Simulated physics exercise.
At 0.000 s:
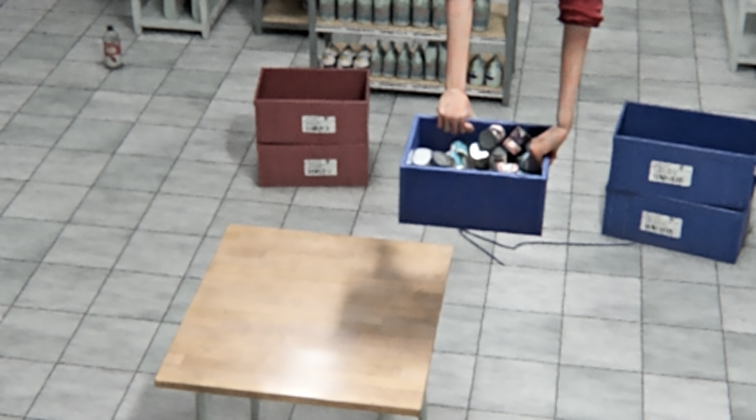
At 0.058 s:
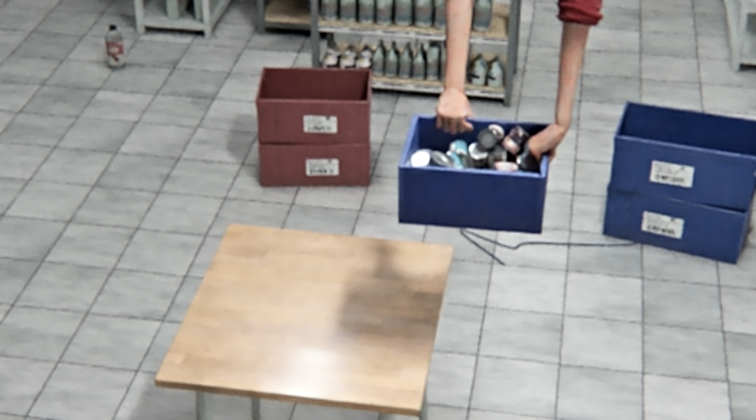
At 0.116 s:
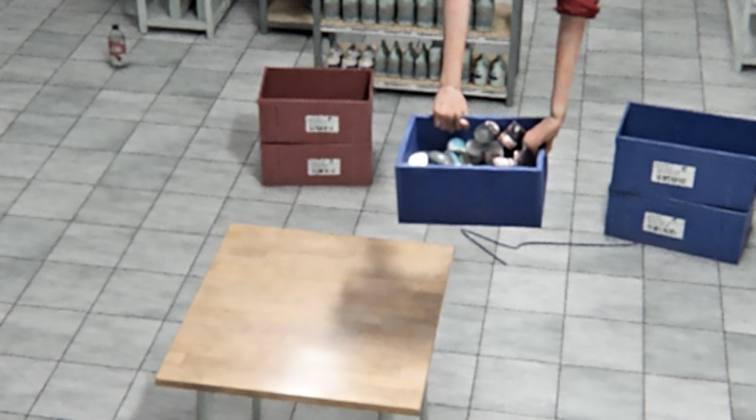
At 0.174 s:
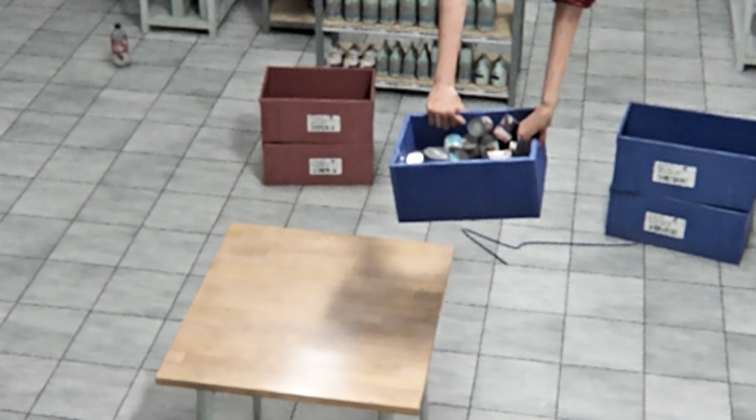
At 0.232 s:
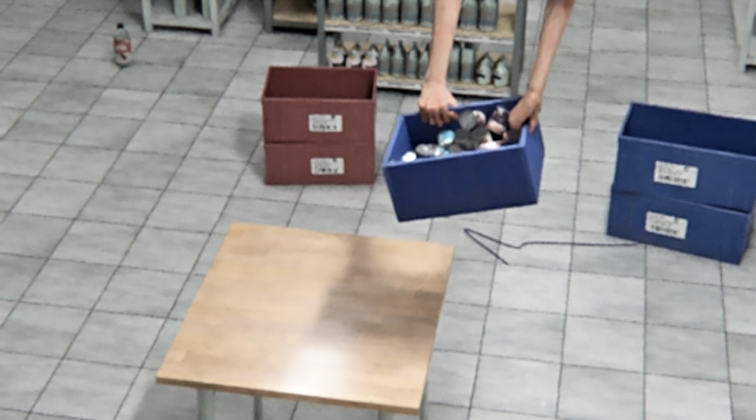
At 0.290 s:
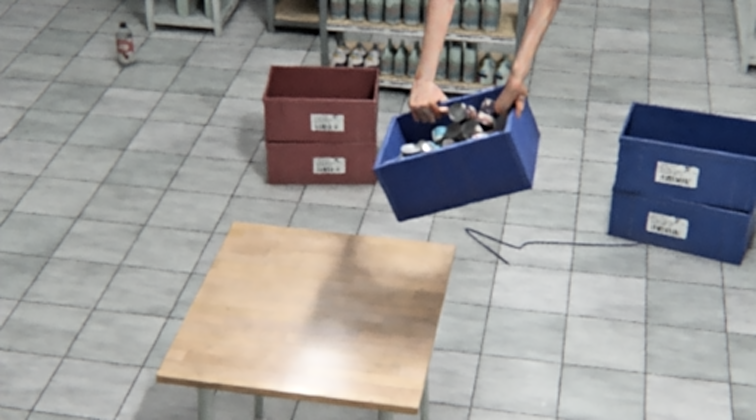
Blue box of small tins, held by two hands above a tiled floor, tilting gradually down to the left beside a wooden table.
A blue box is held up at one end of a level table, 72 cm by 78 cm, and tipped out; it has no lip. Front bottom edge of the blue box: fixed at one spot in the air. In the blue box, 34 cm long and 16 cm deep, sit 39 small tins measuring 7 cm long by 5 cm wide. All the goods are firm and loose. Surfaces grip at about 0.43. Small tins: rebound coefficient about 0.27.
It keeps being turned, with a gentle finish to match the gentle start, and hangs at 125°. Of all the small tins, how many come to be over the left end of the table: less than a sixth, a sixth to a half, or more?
A sixth to a half of the small tins end over the left end of the table.
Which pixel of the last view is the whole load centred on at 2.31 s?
Somewhere around pixel (225, 289) in the last view.
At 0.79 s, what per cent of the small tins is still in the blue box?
About 75 percent.
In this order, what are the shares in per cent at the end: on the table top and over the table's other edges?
I'd put it at about 50 percent, then about 20 percent.
After 0.79 s, tilt 105°; 30 still in the blue box and 9 in the air.
After 1.42 s, tilt 125°; 31 on the table top and 8 over the left end of the table.
After 2.31 s, tilt 125°; 20 on the table top, 12 over the left end of the table and 7 over the table's other edges.
Final count (at 3.44 s), 19 on the table top, 12 over the left end of the table and 8 over the table's other edges. Asked share, 12 of 39, 31 per cent.
